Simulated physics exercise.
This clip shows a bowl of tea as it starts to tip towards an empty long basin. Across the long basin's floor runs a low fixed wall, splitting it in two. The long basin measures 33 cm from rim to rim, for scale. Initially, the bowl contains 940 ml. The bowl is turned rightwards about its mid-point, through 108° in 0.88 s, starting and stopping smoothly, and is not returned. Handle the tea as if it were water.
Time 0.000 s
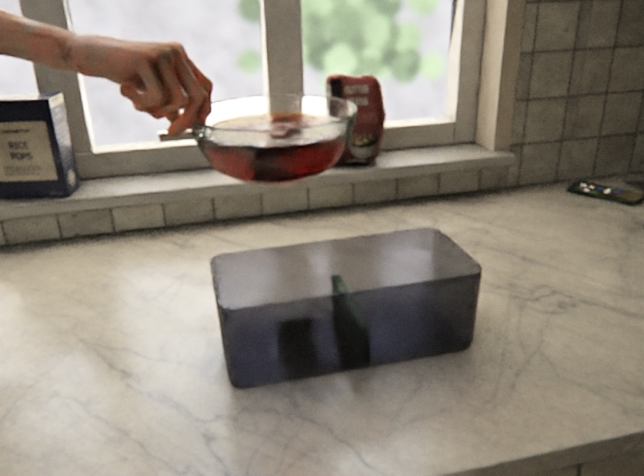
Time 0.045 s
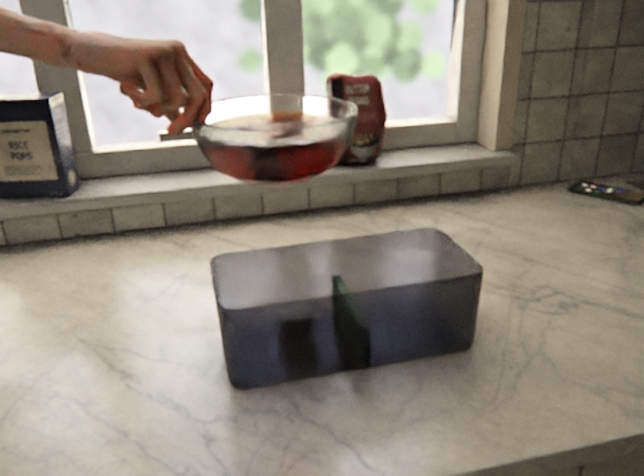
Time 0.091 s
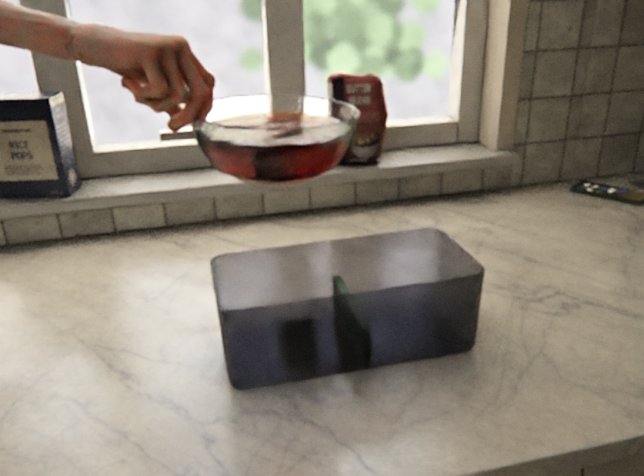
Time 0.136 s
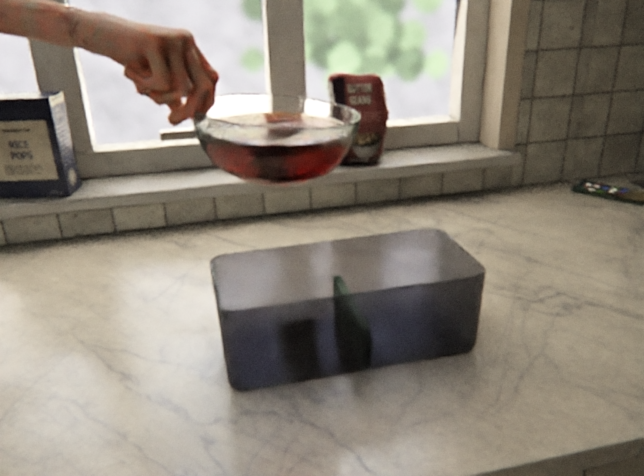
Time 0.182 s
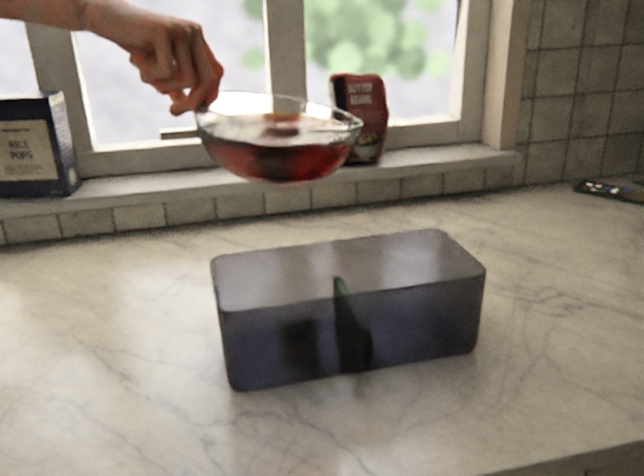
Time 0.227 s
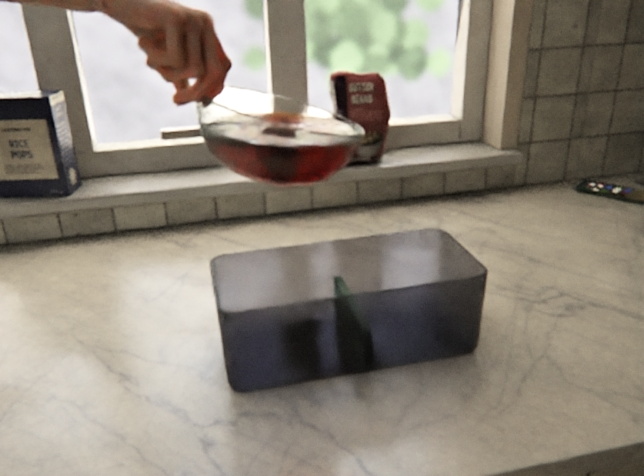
A glass bowl of red-brown tea, held by a hand above a long, dark, see-through basin with a divider on a marble counter, stays nearly level at first, then tilts modestly to the right as the hand rises slightly.
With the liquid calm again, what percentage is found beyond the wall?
Beyond the wall there is roughly 78 percent.
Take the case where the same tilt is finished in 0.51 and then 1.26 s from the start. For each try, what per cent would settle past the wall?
It comes to 70 per cent, and then 90 per cent.
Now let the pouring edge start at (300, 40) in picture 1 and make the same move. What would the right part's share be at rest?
60 %.
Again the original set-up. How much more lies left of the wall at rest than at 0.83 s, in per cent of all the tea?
Around 6 in a hundred.
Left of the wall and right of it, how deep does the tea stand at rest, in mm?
I'd expect close to 8 mm on the left and close to 36 mm on the right.
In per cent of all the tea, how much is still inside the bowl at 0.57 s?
Portion remaining: Approx. 26 per cent.
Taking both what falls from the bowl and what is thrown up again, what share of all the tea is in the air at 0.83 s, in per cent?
Roughly 18 %.
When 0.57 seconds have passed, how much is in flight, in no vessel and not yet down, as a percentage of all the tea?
Near 52 per cent at that time.
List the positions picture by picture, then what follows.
In the first picture, it leans 0°; its right rim is at (352, 106); the tea meets the walls at (197, 134) and (346, 121); the long basin's rim runs from (215, 283) to (460, 249); the wall's top is at (349, 299).
In the second picture, it leans 1°; its right rim is at (353, 107); the tea meets the walls at (197, 134) and (347, 122).
In the third picture, it leans 3°; its right rim is at (354, 109); the tea meets the walls at (197, 132) and (348, 123).
In the fourth picture, it leans 6°; its right rim is at (356, 114); the tea meets the walls at (198, 130) and (349, 125).
In the fifth picture, it leans 11°; its right rim is at (357, 121); the tea meets the walls at (200, 128) and (351, 127).
In the sixth picture, it leans 17°; its right rim is at (359, 128); the tea meets the walls at (203, 126) and (355, 127).
After 0.57 s the tilt is 79° and 25 per cent is still to pour, 0 is left of the wall and 23 right of it.
After 0.83 s the tilt is 107° and 0 per cent is still to pour, 12 is left of the wall and 70 right of it.
After 1.09 s the tilt is 108° and 0 per cent is still to pour, 18 is left of the wall and 79 right of it.
After 1.38 s the tilt is 108° and 0 per cent is still to pour, 18 is left of the wall and 78 right of it.
In the end 18 per cent lies left of the wall, 78 right of it and 3 outside.
